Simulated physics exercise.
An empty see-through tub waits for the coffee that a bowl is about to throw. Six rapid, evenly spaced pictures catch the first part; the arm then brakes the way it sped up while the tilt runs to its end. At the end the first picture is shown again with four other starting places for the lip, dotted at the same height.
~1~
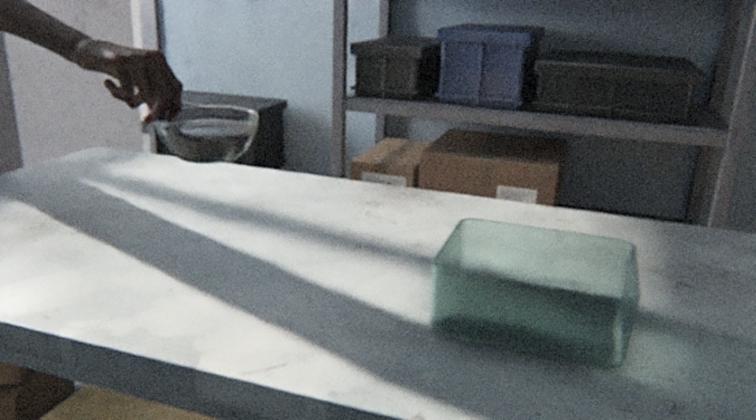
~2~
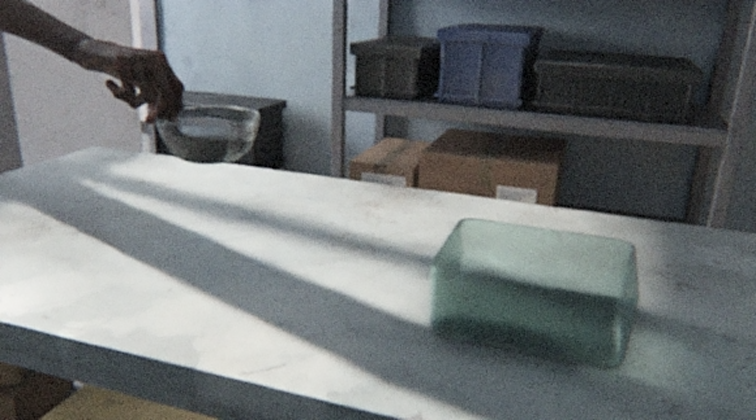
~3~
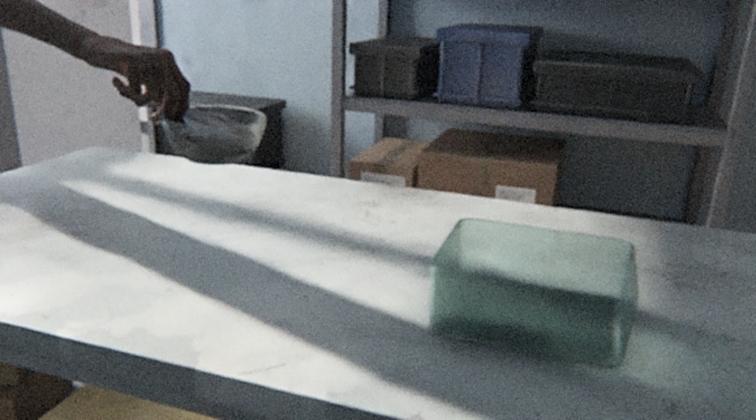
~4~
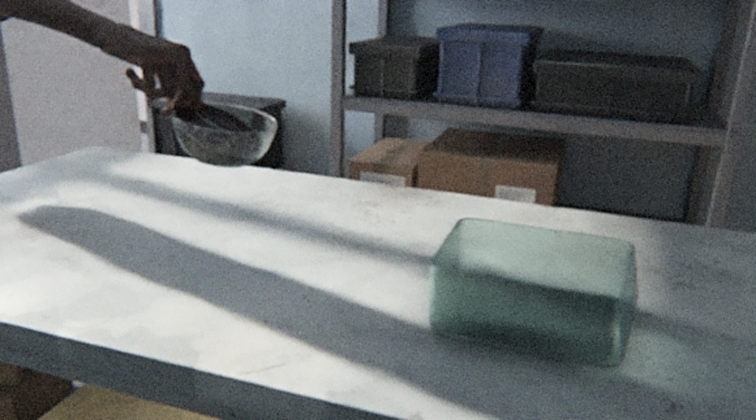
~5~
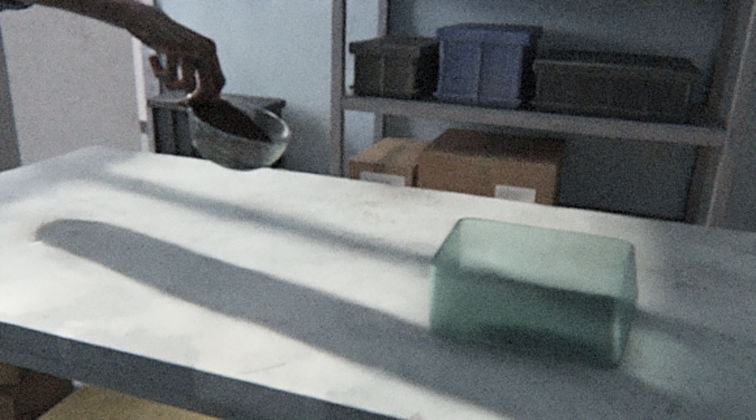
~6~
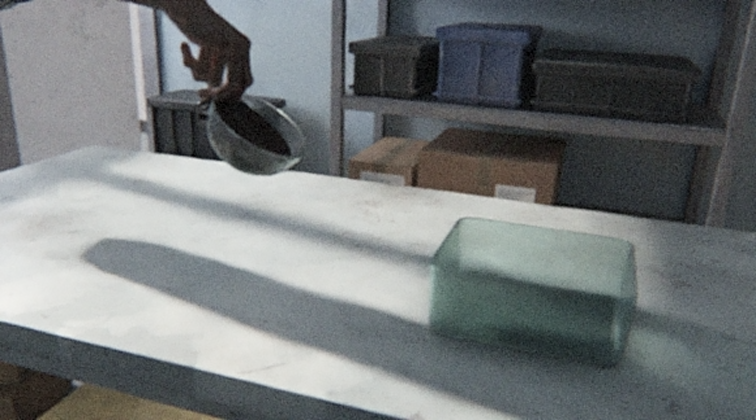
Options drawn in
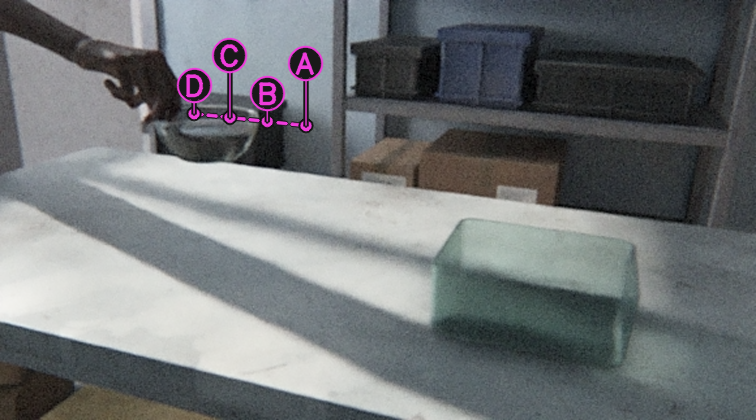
At the start, a hand at the upper left holds a clear glass bowl level above the far side of a pale table, with an empty, see-through greenish tub standing at the right. The hand then moves the bowl rightward and tilts it toward the tub, showing dark contents inside.
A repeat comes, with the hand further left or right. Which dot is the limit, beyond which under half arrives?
Choose A.
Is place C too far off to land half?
Yes, that goes wrong.
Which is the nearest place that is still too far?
B.
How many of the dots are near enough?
One.
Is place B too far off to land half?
Yes.
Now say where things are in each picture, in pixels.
Upright, lip at (250, 119); tub from (431, 328) to (624, 366); nothing has left yet, in the first picture.
Upright, lip at (251, 119); nothing has left yet, in the second picture.
Upright, lip at (258, 122); nothing has left yet, in the third picture.
Tipped about 8°, lip at (270, 128); coffee is over the rim, down to (188, 106), in the fourth picture.
Tipped about 19°, lip at (285, 140); coffee is over the rim, down to (193, 107), in the fifth picture.
Tipped about 33°, lip at (300, 154); coffee is over the rim, down to (208, 119), in the sixth picture.
On the marked copy, A at (305, 125); B at (267, 121); C at (229, 117); D at (194, 113).
With A, about 73 % lands in the tub, 8 % falls short and 19 % goes beside or beyond.
With B, about 10 % lands in the tub, 83 % falls short and 7 % goes beside or beyond.
With C, about 0 % lands in the tub, 94 % falls short and 6 % goes beside or beyond.
With D, about 0 % lands in the tub, 100 % falls short.
